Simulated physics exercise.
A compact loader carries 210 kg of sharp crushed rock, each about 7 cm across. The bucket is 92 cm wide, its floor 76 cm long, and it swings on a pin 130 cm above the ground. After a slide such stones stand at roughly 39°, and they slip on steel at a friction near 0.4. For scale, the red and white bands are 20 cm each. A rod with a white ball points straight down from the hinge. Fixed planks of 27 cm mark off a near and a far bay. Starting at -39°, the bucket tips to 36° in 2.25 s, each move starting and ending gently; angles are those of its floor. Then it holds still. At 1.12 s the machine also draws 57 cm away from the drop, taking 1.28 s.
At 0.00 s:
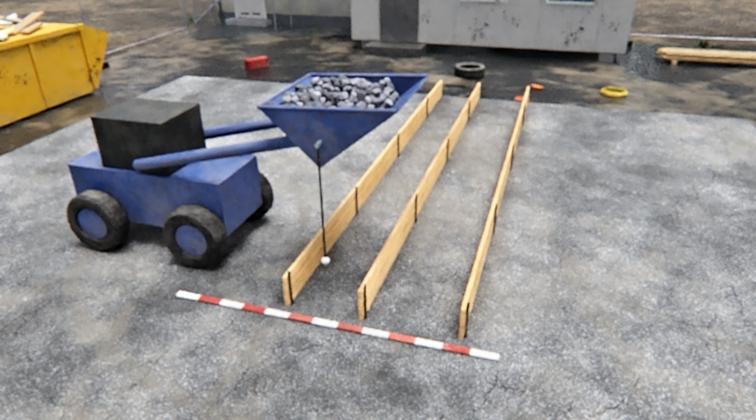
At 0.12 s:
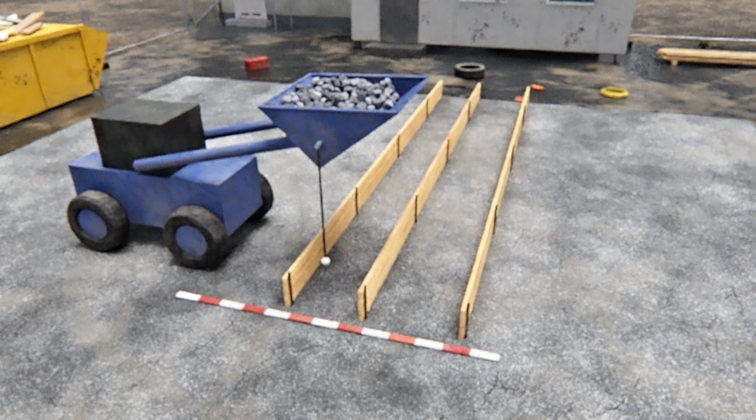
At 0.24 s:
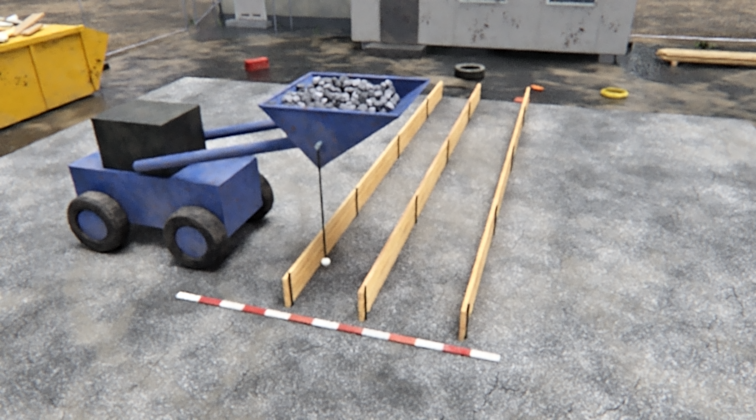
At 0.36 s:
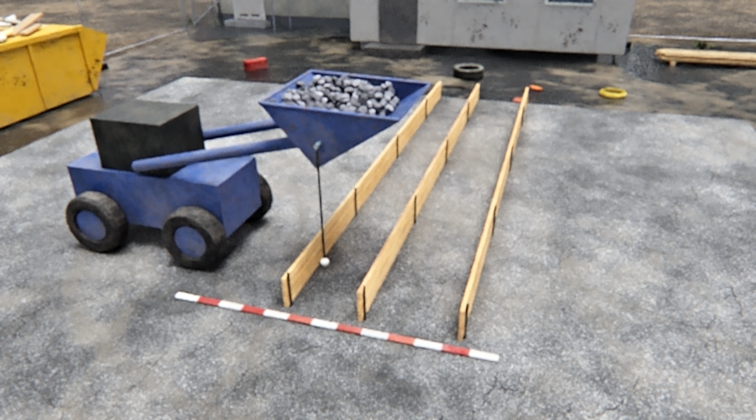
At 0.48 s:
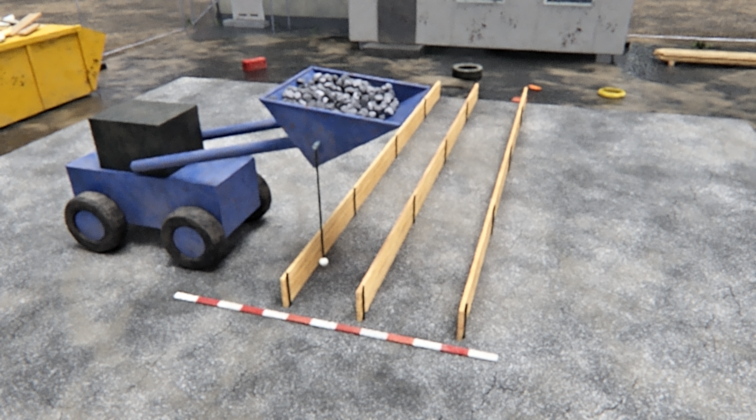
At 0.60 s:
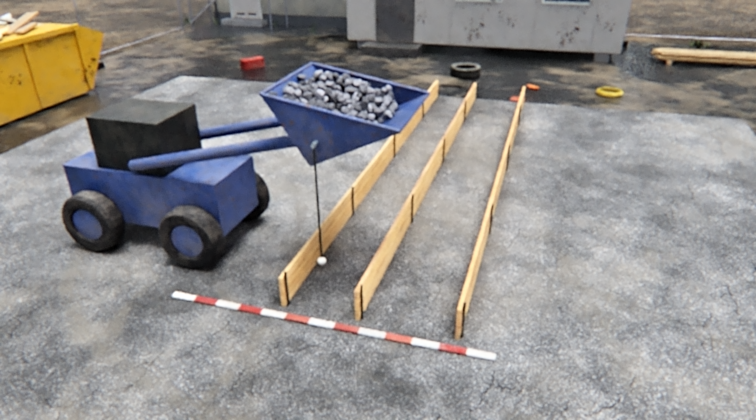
A blue bucket heaped with grey rocks, held up by a small loader on the left, tilted slightly down to the right above wooden boards, while the loader stayed in place.
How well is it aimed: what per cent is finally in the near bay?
Some 85 per cent of it.
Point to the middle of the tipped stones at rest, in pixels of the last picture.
Around (365, 257).
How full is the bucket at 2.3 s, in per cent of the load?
Roughly 30 per cent is still inside.
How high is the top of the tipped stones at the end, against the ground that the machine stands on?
About 34 cm above it.
After 1.7 s the floor is at 24°; 91 % in the bucket, 5 % in the near bay, 4 % in the far bay; the foremost stones are at (399, 217).
After 2.3 s the floor is at 36°; 28 % in the bucket, 58 % in the near bay, 14 % in the far bay; the foremost stones are at (443, 267).
After 2.8 s the floor is at 36°; 3 % in the bucket, 83 % in the near bay, 14 % in the far bay; the foremost stones are at (455, 270).
After 5.3 s the floor is at 36°; 0 % in the bucket, 85 % in the near bay, 15 % in the far bay; the foremost stones are at (456, 270).
